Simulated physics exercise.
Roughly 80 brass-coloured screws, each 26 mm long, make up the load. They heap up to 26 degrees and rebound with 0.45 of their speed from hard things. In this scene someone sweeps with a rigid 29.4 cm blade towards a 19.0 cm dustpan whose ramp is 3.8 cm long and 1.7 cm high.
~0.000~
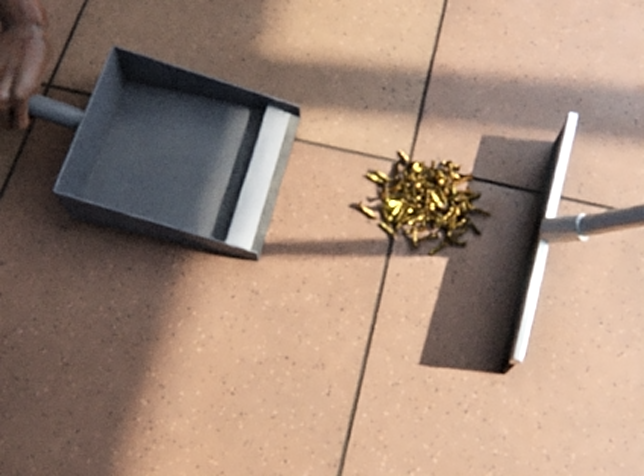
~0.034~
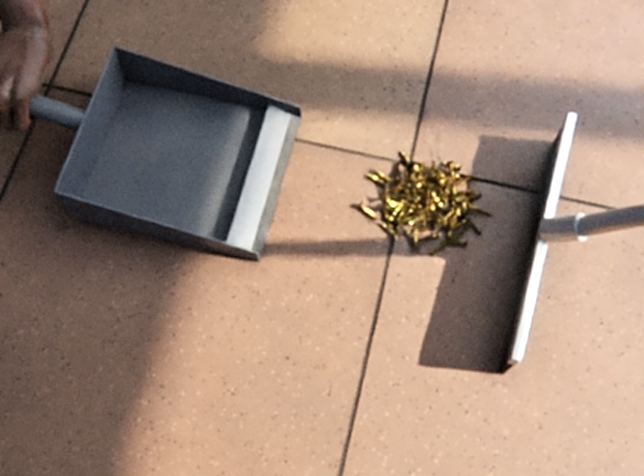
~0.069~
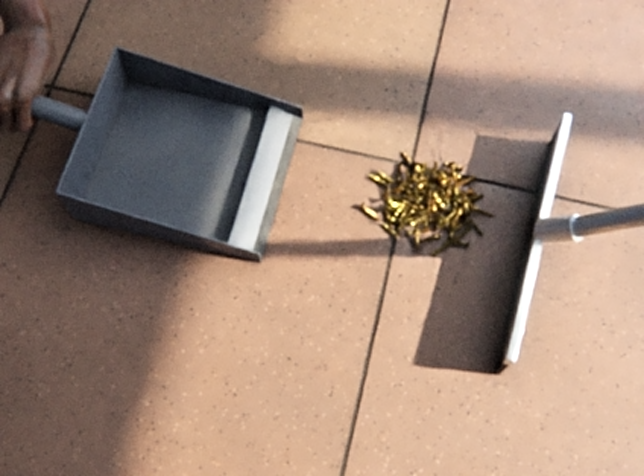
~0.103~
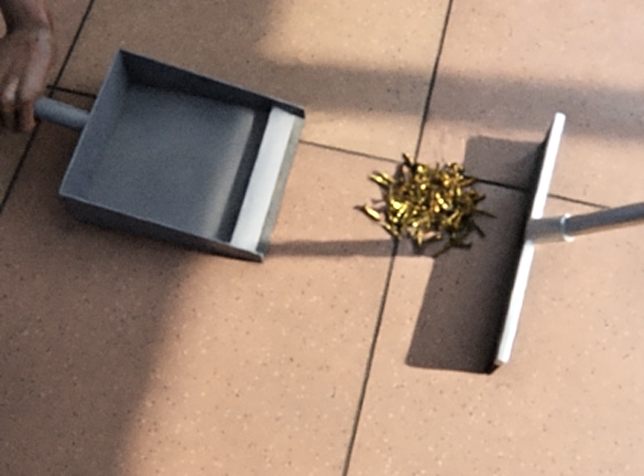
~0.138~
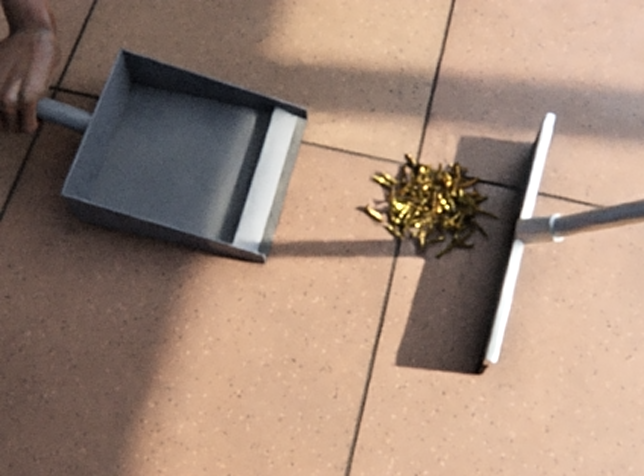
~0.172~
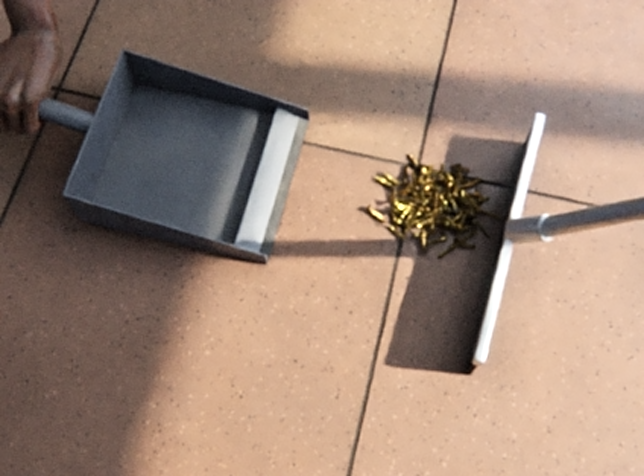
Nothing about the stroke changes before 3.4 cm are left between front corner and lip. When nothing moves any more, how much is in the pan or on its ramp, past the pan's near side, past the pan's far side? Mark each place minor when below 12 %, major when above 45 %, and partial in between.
In the pan or on its ramp - minor; past the pan's near side - minor; past the pan's far side - minor.
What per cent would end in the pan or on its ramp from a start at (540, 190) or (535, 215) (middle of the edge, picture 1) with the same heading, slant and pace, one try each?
First try about 10 per cent, second about 5 per cent.
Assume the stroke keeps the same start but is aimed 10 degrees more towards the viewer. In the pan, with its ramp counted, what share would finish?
I'd put it at close to 5 percent.
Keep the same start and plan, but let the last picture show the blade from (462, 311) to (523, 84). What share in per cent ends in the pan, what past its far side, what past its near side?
Pan: 10, far side: 35, near side: 0.
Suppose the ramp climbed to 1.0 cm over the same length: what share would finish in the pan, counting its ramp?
That change would give about 5 per cent.
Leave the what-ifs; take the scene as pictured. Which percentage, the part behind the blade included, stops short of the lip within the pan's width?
Some 95 per cent end up there.
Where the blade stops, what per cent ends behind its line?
About 0 percent.
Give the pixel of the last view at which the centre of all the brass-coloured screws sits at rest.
(308, 188).
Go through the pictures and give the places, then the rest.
In the first frame, blade from (515, 359) to (570, 122), moved 0.0 cm, 0 of the pieces shifted so far; middle of the pieces at (428, 198); pan at (173, 162).
In the second frame, blade from (514, 359) to (568, 122), moved 0.2 cm, 0 of the pieces shifted so far; middle of the pieces at (428, 198).
In the third frame, blade from (509, 360) to (564, 122), moved 0.9 cm, 0 of the pieces shifted so far; middle of the pieces at (430, 199).
In the fourth frame, blade from (500, 360) to (557, 122), moved 2.0 cm, 0 of the pieces shifted so far; middle of the pieces at (433, 199).
In the fifth frame, blade from (489, 360) to (547, 122), moved 3.4 cm, 0 of the pieces shifted so far; middle of the pieces at (435, 200).
In the sixth frame, blade from (478, 360) to (538, 122), moved 4.7 cm, 0 of the pieces shifted so far; middle of the pieces at (437, 201); pan at (182, 166). Its pace works out near 0.38 m/s, heading 10 degrees towards the viewer's side.
After 0.44 s, middle of the blade 15 cm from the lip; 0 % over the lip, far side 0 %, near side 0 %.
After 0.62 s, middle of the blade 8 cm from the lip; 0 % over the lip, far side 0 %, near side 0 %.
Then, at 0.91 s, middle of the blade 4 cm from the lip; 0 % over the lip, far side 0 %, near side 0 %.
In the end, at 1.5 s, pan 0 %, near side 0 %, far side 0 %, in front of the lip or behind the blade 95 %.
